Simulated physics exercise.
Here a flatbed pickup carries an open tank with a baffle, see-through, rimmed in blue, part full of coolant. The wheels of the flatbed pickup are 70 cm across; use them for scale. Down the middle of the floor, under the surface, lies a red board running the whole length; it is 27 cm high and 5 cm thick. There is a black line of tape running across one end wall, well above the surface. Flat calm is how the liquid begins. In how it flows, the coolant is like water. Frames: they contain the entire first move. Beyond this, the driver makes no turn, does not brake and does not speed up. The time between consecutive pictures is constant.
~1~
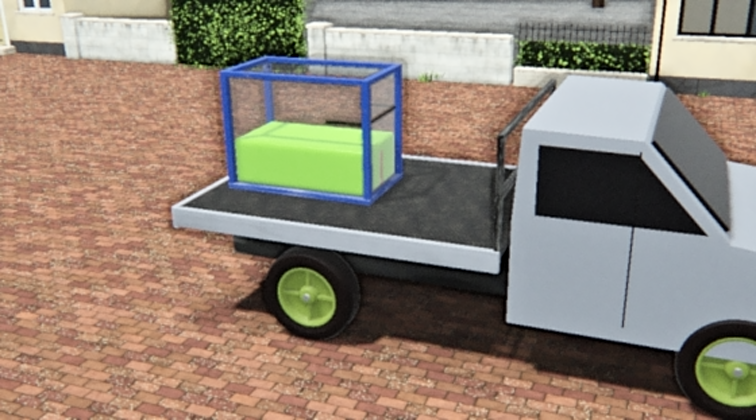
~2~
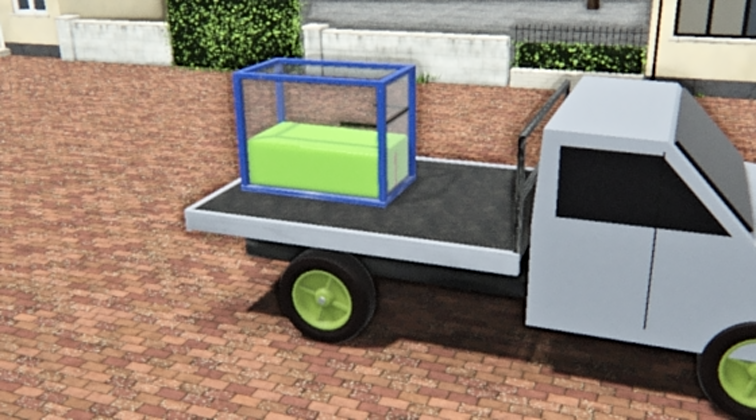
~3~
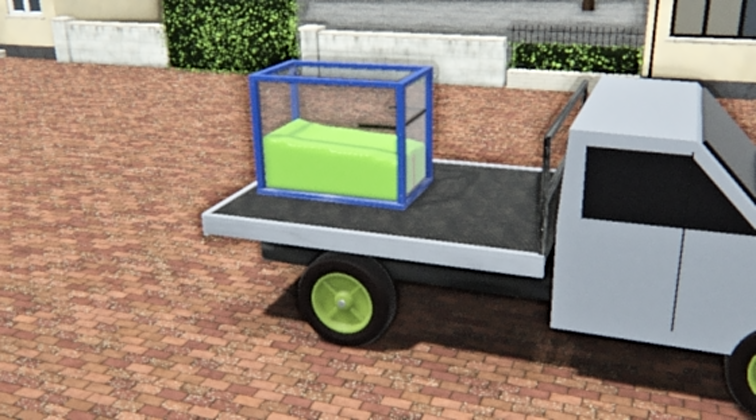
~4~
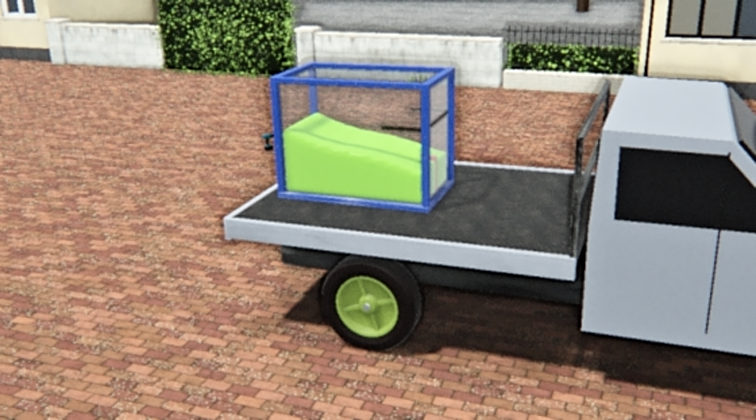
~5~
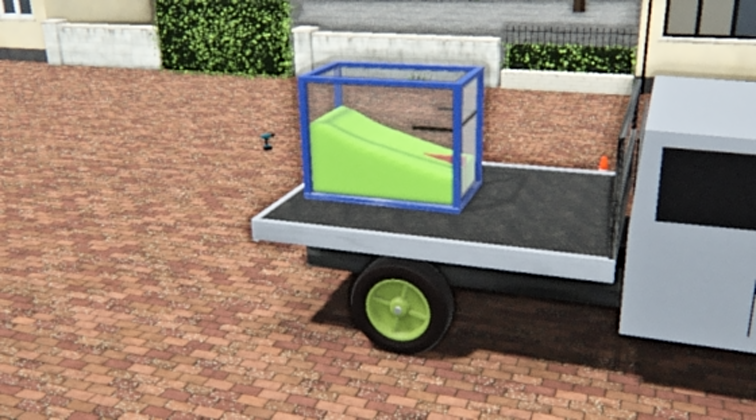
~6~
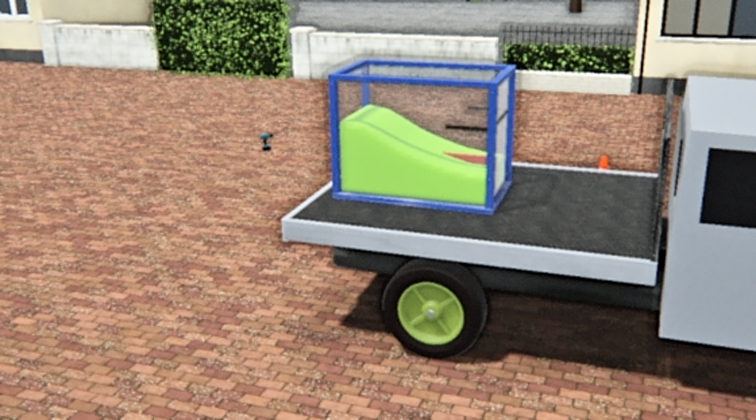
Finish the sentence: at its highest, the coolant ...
At its highest it touches the mark.
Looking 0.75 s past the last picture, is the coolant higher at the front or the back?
Towards the fore end.
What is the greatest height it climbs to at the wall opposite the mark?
67 cm.
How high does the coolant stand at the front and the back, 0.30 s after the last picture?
Front 32 cm, back 36 cm.
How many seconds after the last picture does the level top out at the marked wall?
About 0.7 seconds.
Another 0.30 s on from the last picture, the surface is 32 cm up at the front and 36 cm at the back; nothing has left.
Another 0.75 s on from the last picture, the surface is 54 cm up at the front and 23 cm at the back; nothing has left.
Another 1.20 s on from the last picture, the surface is 28 cm up at the front and 43 cm at the back; nothing has left.
Another 2.99 s on from the last picture, the waves are smaller; the highest at the front wall was 61 cm, at 0.70 s after the last picture, against a line at 55 cm.
